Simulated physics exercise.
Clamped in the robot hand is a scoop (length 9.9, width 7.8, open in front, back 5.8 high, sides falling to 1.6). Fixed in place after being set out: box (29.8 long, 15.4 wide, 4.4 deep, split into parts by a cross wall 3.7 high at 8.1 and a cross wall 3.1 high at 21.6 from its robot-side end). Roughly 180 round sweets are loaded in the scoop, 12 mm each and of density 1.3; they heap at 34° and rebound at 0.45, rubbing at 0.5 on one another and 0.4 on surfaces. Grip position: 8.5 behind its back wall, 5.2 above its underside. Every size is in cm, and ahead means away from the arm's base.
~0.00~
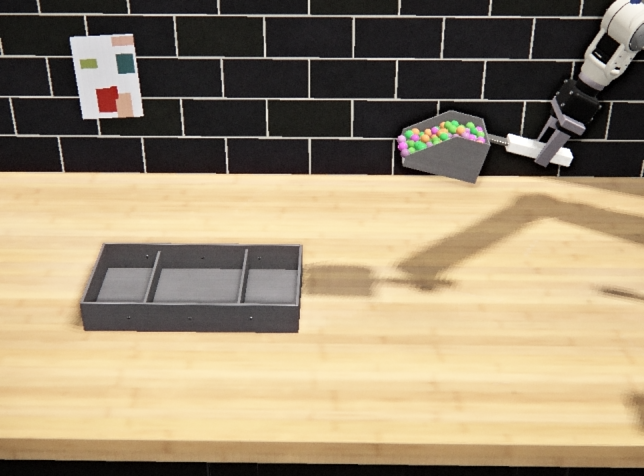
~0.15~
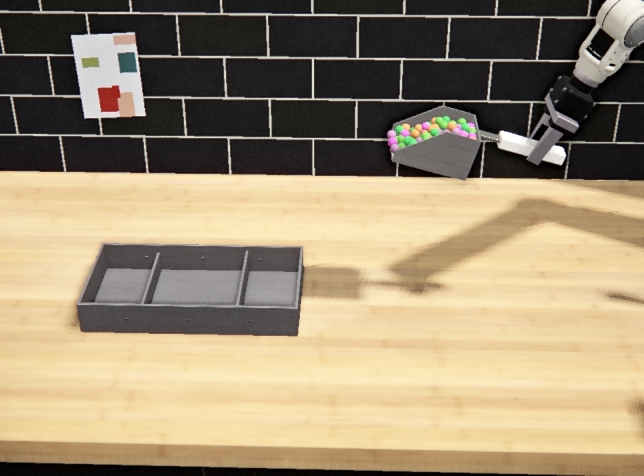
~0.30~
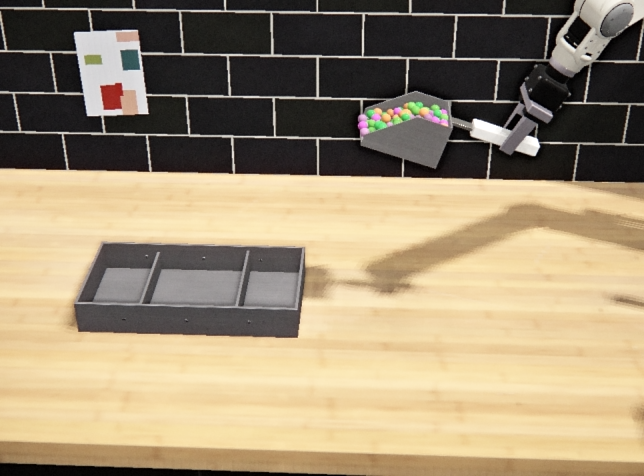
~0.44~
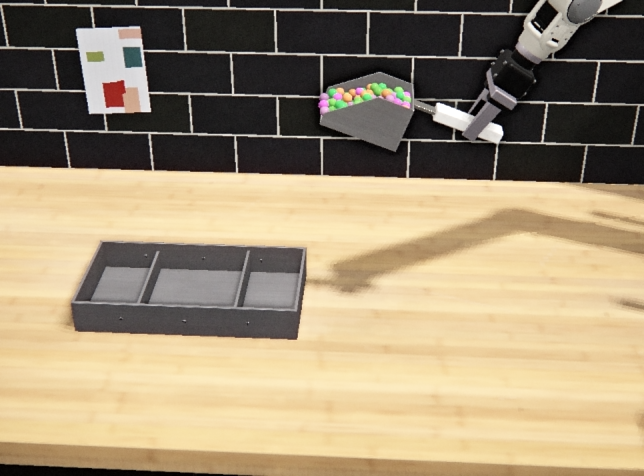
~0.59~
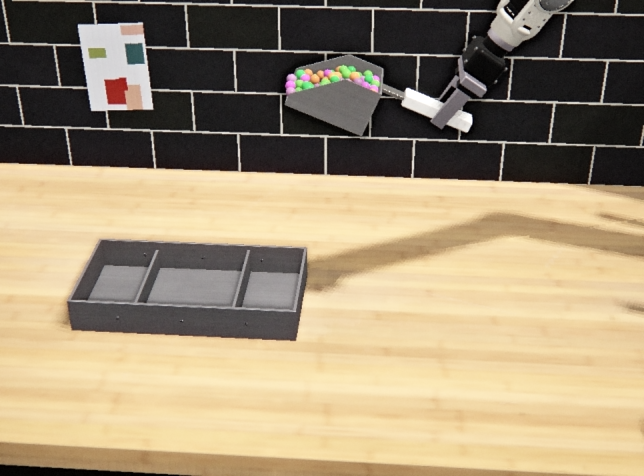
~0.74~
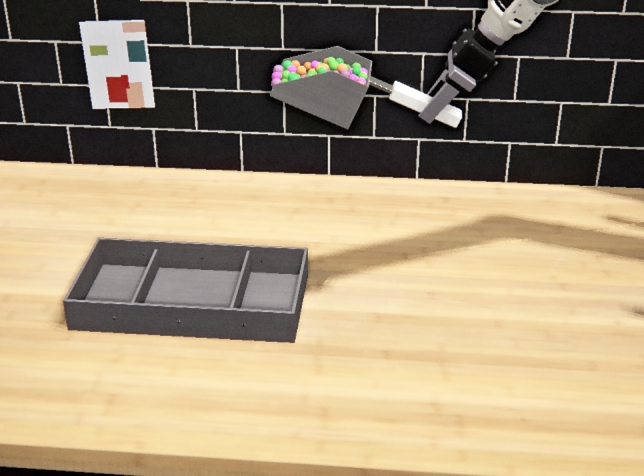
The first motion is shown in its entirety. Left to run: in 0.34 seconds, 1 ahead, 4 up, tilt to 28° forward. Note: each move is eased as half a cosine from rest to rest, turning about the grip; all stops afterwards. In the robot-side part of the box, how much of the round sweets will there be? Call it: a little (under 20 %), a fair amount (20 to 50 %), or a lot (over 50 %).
A lot.
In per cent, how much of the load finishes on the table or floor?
5 per cent, give or take.
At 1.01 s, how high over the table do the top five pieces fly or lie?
Those pieces are roughly 30 cm high.
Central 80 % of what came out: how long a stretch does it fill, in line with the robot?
The stretch is some 6 cm.
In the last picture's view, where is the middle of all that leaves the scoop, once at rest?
Around pixel (264, 301).
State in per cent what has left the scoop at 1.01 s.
About 5 per cent so far.
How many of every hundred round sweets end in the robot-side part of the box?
The share is close to 90 per cent.
After 0.88 s, tilted 5° backward, highest piece 33 above the table; 177 on the scoop.
After 1.01 s, tilted 23° forward, highest piece 31 above the table; 171 on the scoop, 6 in flight or on a rim.
After 1.28 s, tilted 28° forward, highest piece 27 above the table; 80 on the scoop, 31 in the robot-side part, 2 on the table or floor, 1 in the middle part, 63 in flight or on a rim.
After 2.33 s, tilted 28° forward, highest piece 4 above the table; 158 in the robot-side part, 14 in the middle part, 5 on the table or floor.
At rest, 158 in the robot-side part, 14 in the middle part, 5 on the table or floor. That is 89 % in the robot-side part of the box.
